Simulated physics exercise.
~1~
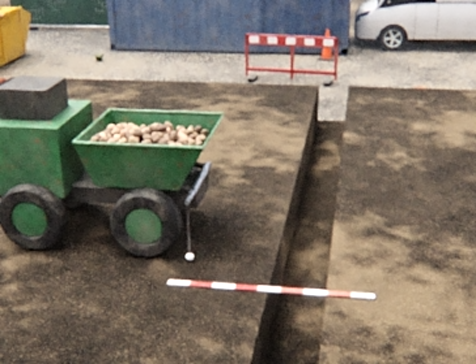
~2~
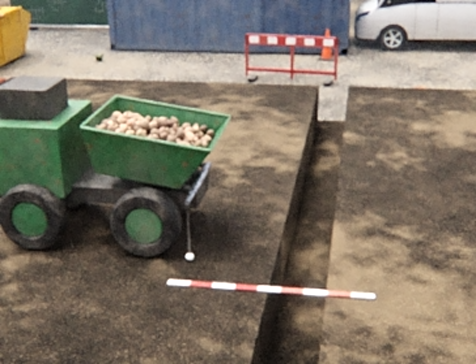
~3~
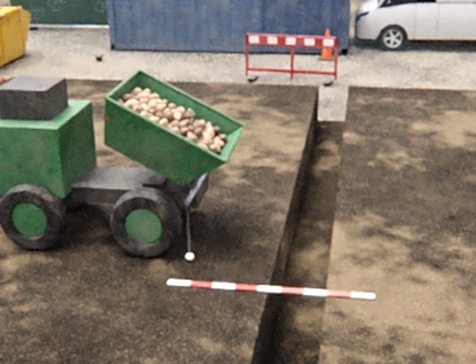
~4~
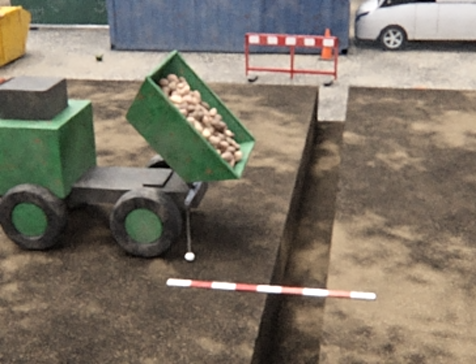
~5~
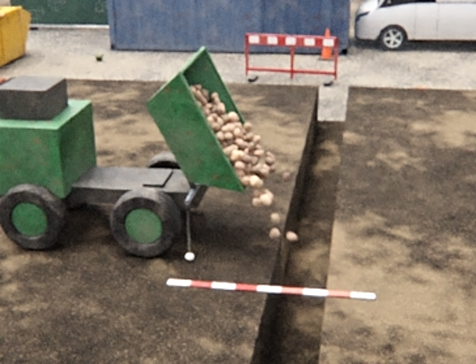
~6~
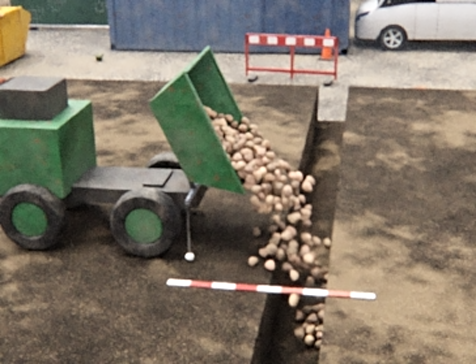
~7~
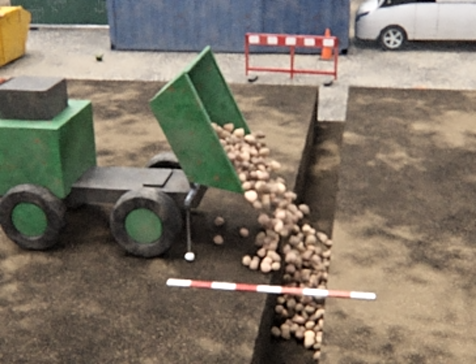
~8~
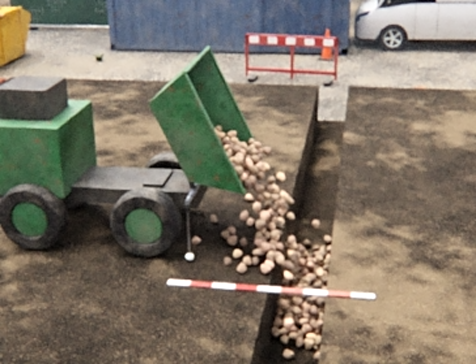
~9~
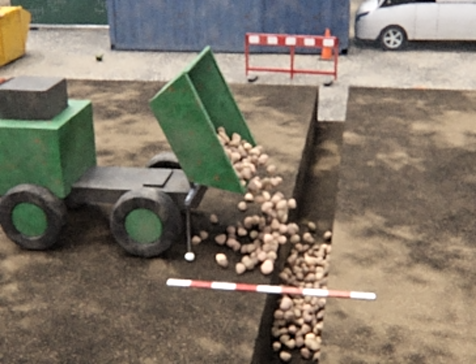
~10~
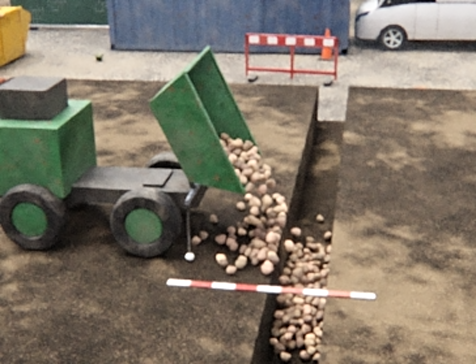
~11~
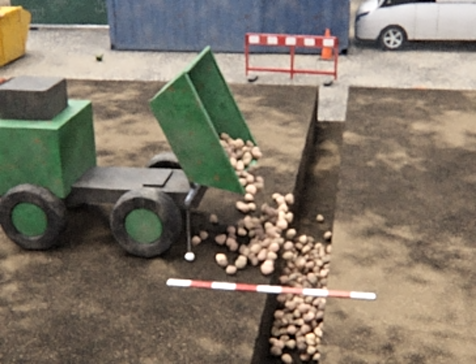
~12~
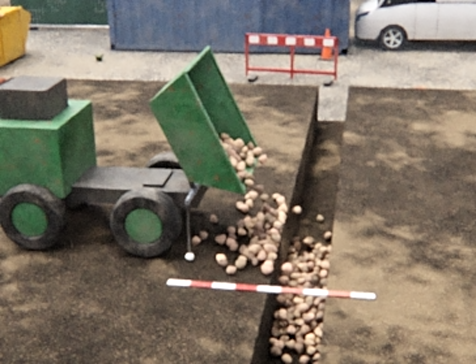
In this clip, a stationary green dumper tips its skip of rounded stones steeply to the right, sending them tumbling toward a trench beside a striped staff. Many stones end up in the trench, others settle on the ground short of it, and some remain in the raised skip.
